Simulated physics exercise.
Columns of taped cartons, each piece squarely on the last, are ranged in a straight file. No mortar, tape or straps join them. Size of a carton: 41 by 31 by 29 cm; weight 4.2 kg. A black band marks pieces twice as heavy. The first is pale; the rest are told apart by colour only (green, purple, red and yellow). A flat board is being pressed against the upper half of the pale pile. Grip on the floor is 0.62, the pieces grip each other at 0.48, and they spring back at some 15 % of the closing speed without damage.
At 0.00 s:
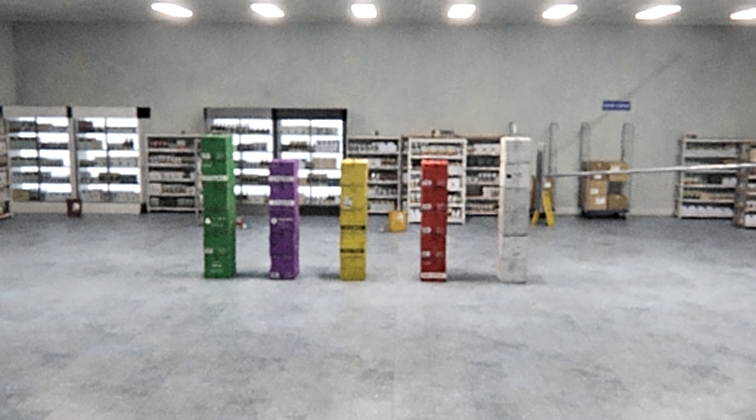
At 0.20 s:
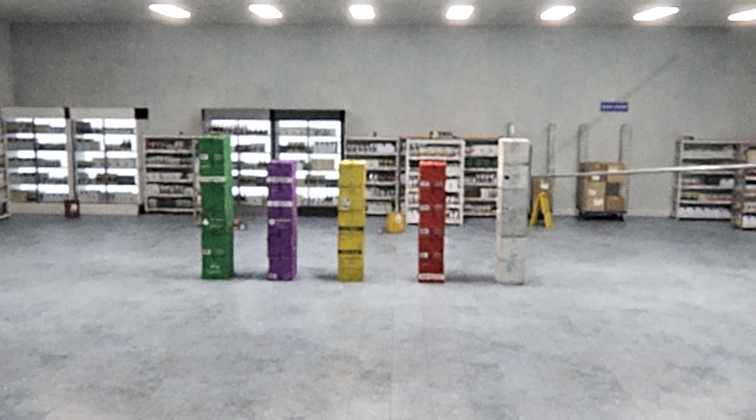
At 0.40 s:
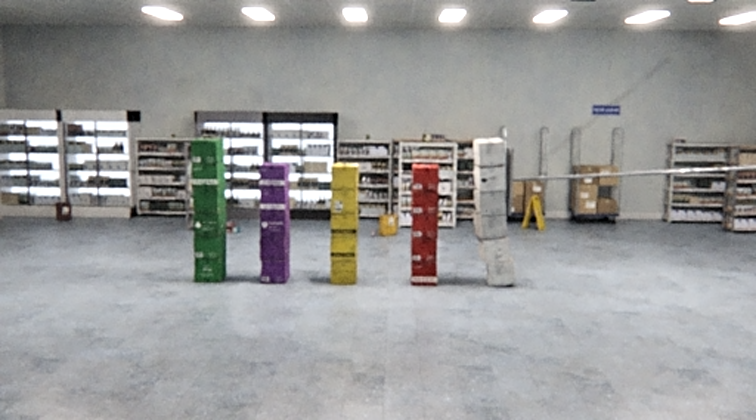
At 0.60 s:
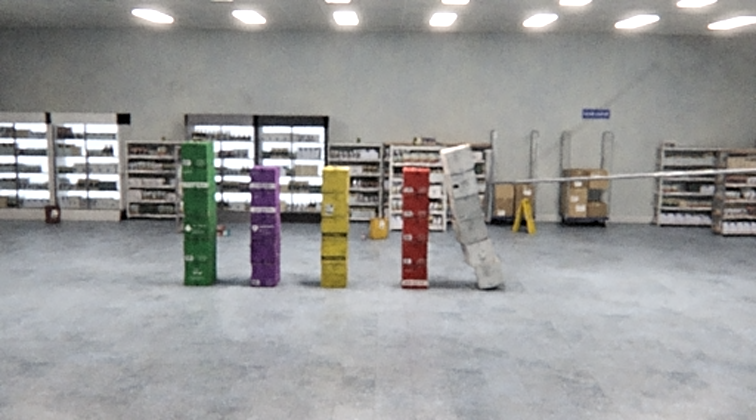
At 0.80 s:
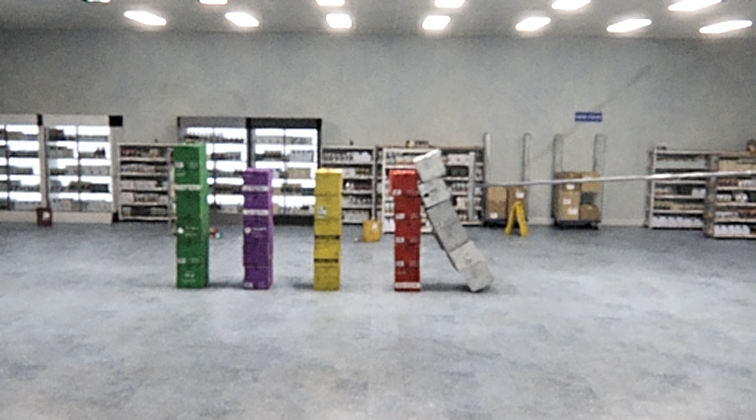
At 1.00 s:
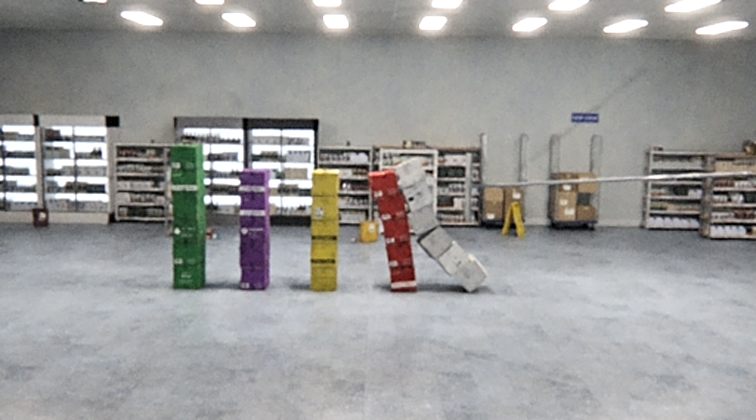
A pole pushes the pale stack leftward until it leans and tilts the red stack.
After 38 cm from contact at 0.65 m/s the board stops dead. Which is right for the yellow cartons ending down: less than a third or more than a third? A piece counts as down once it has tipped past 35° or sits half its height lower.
It comes to over a third.
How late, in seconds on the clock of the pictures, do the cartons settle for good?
Near 4.0 s.
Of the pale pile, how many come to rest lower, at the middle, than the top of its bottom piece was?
5 pale pieces.
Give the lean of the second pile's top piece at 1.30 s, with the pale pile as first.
About 20°.
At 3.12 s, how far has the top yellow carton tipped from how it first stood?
Some 50°.
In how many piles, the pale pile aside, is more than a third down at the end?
4 of them.
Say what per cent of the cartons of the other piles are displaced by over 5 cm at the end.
Shifted: 100 per cent.
After 1.30 s, 6 of the pale pile down; none of the 5 yellow cartons down (0 of 21 in all colours); top yellow carton shifted 6 cm; top red carton leaning 23°, 10 cm lower.
After 1.84 s, 6 of the pale pile down; none of the 5 yellow cartons down (5 of 21 in all colours); top yellow carton leaning 26°; top purple carton leaning 4°.
After 2.54 s, 6 of the pale pile down; 5 of the 5 yellow cartons down (13 of 21 in all colours); top yellow carton leaning 44°, 48 cm lower; top red carton leaning 42°, 62 cm lower.
After 3.12 s, 6 of the pale pile down; 5 of the 5 yellow cartons down (21 of 21 in all colours); top yellow carton leaning 51°, 63 cm lower; top green carton leaning 75°, 1.31 m lower.
At rest (4.4 s), 6 of the pale pile down; 5 of the 5 yellow cartons down (21 of 21 in all colours); top yellow carton leaning 49°, 63 cm lower; top green carton on its side. That is 100 per cent. As the last picture would show them, middles, top yellow carton near (211, 233).
